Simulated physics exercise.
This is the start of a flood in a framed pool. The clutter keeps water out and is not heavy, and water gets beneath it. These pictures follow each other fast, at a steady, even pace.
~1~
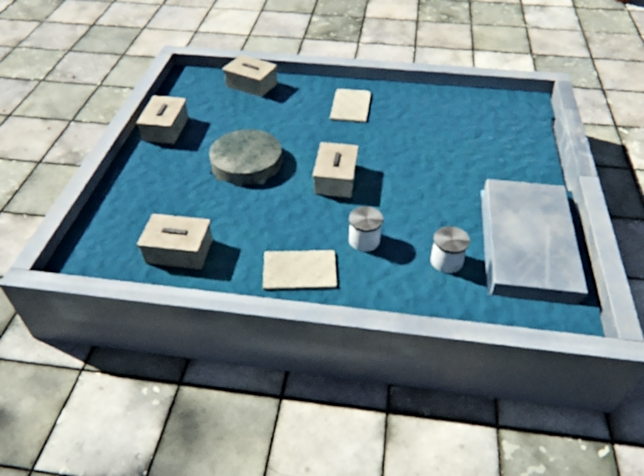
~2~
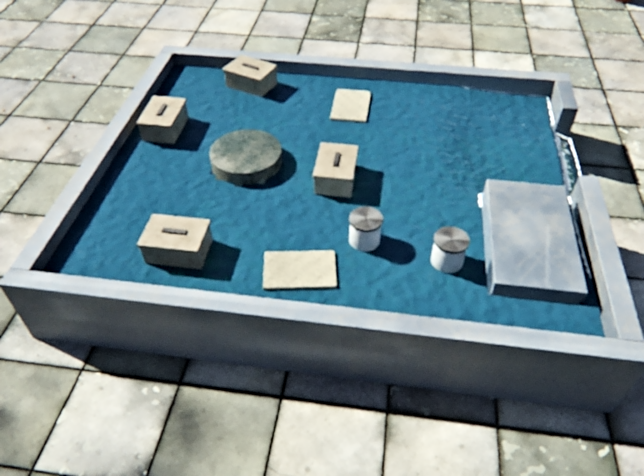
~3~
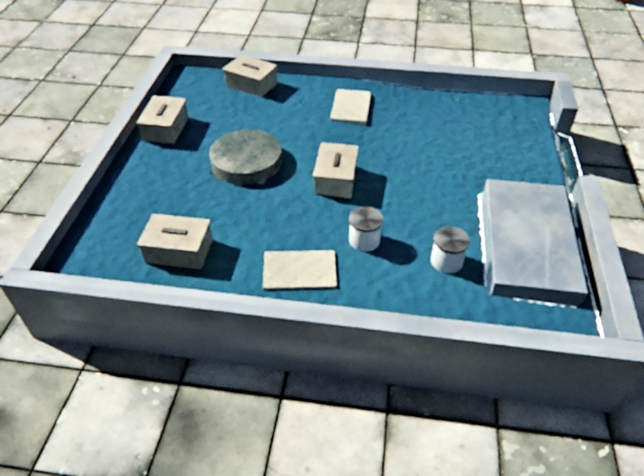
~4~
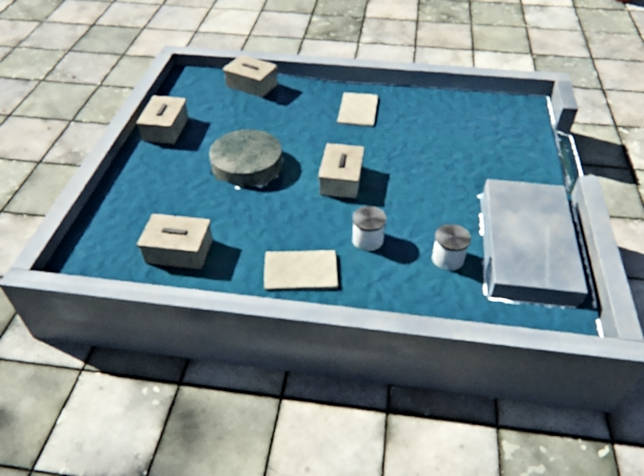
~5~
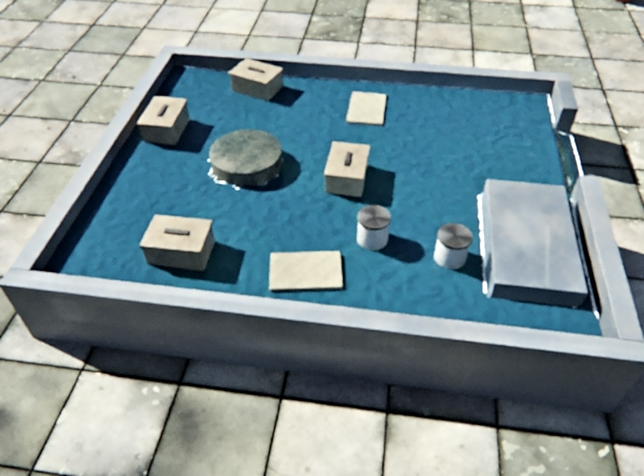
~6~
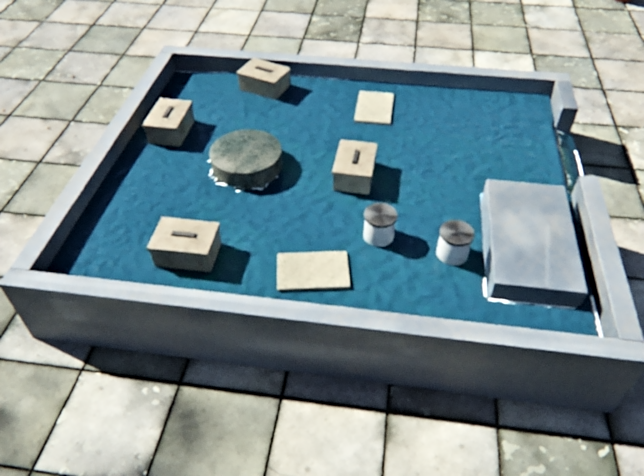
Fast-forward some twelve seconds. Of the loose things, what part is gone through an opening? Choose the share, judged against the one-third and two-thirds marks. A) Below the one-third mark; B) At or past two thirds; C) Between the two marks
Option A: Below the one-third mark.
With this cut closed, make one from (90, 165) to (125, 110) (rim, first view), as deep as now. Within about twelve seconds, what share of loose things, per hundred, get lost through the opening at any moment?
Close to 10 %.
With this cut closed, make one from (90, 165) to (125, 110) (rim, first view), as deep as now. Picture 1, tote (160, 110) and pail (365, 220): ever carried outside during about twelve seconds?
Result, in listed order: Exits / not lost.
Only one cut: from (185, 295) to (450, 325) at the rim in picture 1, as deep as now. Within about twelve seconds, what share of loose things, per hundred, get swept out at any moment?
60 %.
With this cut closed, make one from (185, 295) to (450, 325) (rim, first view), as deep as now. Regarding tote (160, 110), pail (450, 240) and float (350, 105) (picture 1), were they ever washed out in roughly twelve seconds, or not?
In sequence - stays put, departs, stays put.
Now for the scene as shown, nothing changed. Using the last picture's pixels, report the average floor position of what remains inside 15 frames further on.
Mean position: About (350, 208).
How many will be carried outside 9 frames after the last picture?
I count 0.
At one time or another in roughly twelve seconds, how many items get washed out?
The count is 0.
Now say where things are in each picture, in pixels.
A float at (351, 104) floats; a tote at (336, 160), afloat; 0 of 8 have shifted, in the first picture.
A float at (351, 104), afloat; a tote at (336, 160), afloat; 0 of 8 have shifted, in the second picture.
A float at (351, 104), afloat; a tote at (336, 161), afloat; 0 of 8 have shifted, in the third picture.
A float at (358, 108) floats, close to its start; a tote at (342, 161) floats, close to its start; 1 of 8 have shifted, in the fourth picture.
A float at (367, 107), afloat, close to its start; a tote at (348, 160) floats, close to its start; 4 of 8 have shifted, in the fifth picture.
A float at (375, 106), afloat, close to its start; a tote at (355, 157) floats, close to its start; 7 of 8 have shifted, in the sixth picture.
A moment on, 0 of 8 are out; 8 afloat.
Next, 0 of 8 are out; 8 afloat.
Later, 0 of 8 are out; 8 afloat.
In the end, 0 of 8 are out; 8 afloat.
